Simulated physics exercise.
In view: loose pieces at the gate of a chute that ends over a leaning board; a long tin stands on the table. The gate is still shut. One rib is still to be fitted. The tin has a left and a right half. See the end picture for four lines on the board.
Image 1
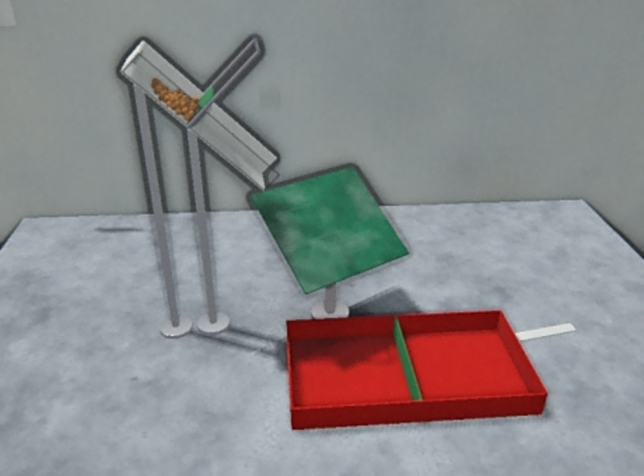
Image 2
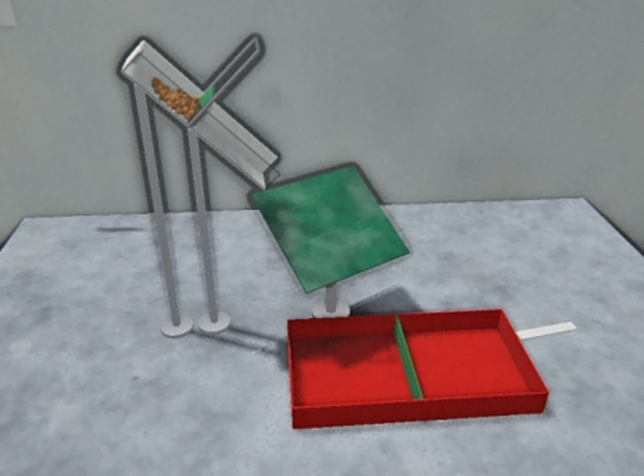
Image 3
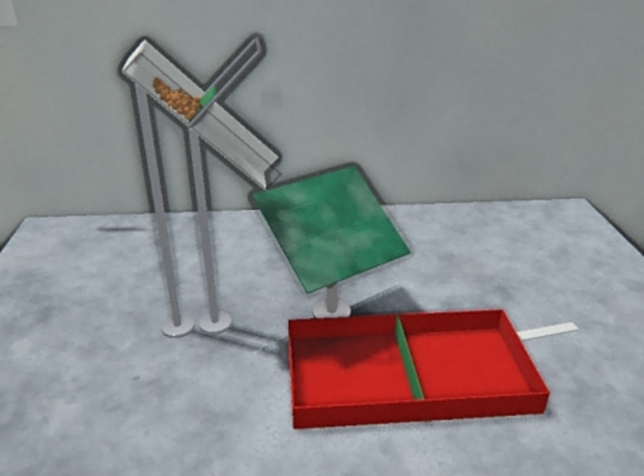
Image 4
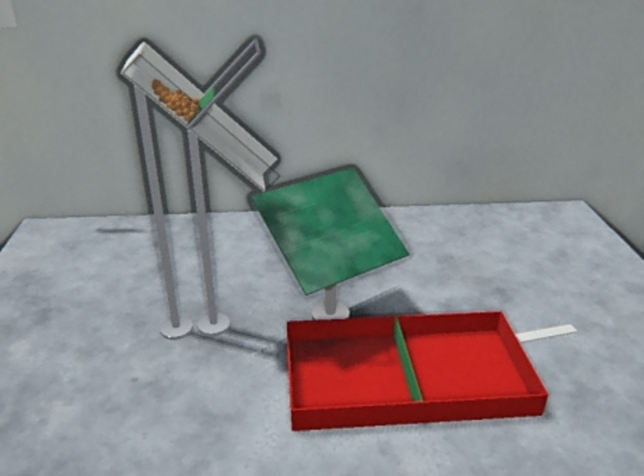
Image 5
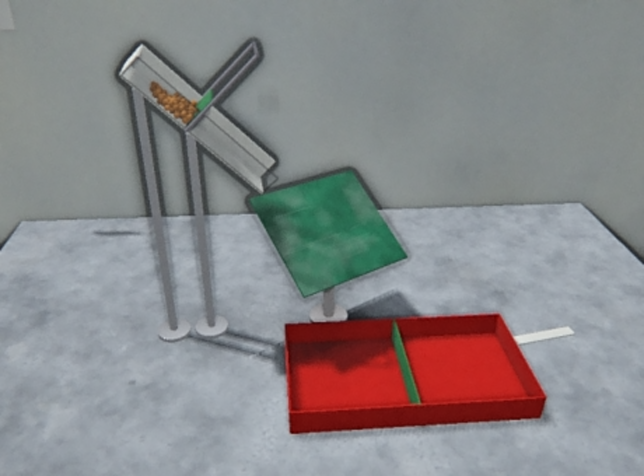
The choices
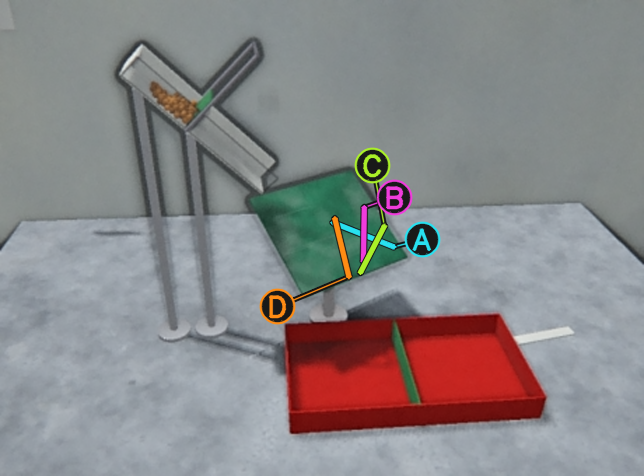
Small brown pieces rest behind a gate in a raised chute above a tilted green board.
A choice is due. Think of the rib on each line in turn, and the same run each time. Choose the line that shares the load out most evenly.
The best line is A.
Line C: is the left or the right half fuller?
Left.
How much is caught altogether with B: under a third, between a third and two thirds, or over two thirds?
Over two thirds.
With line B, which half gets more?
Left.
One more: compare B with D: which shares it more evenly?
B.
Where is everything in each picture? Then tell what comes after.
In the first picture, load behind the gate (177, 98), roasted chickpeas; lip of the chute (263, 181), sloping fairly steeply.
In the second picture, middle of the board (332, 224), tilted fairly steeply; middle of its low edge (362, 271); of its high edge (305, 180).
In the third picture, front corners of the tin (293, 408) and (549, 393); front end of its middle wall (423, 400); gate still shut (211, 95).
In the fourth picture, middle of the load (178, 99); lip (263, 182).
In the fifth picture, middle of the load (176, 101); lip (261, 185).
On the marked copy, line A from (333, 222) to (393, 246); line B from (364, 207) to (363, 261); line C from (384, 226) to (360, 272); line D from (334, 218) to (348, 276).
Choosing A, of what is caught, roughly half in the left half, roughly half in the right.
Choosing B, of what is caught, the larger part in the left half, roughly a quarter in the right.
Choosing C, of what is caught, almost all in the left half, about a tenth in the right.
Choosing D, of what is caught, almost all in the left half, just a few in the right.
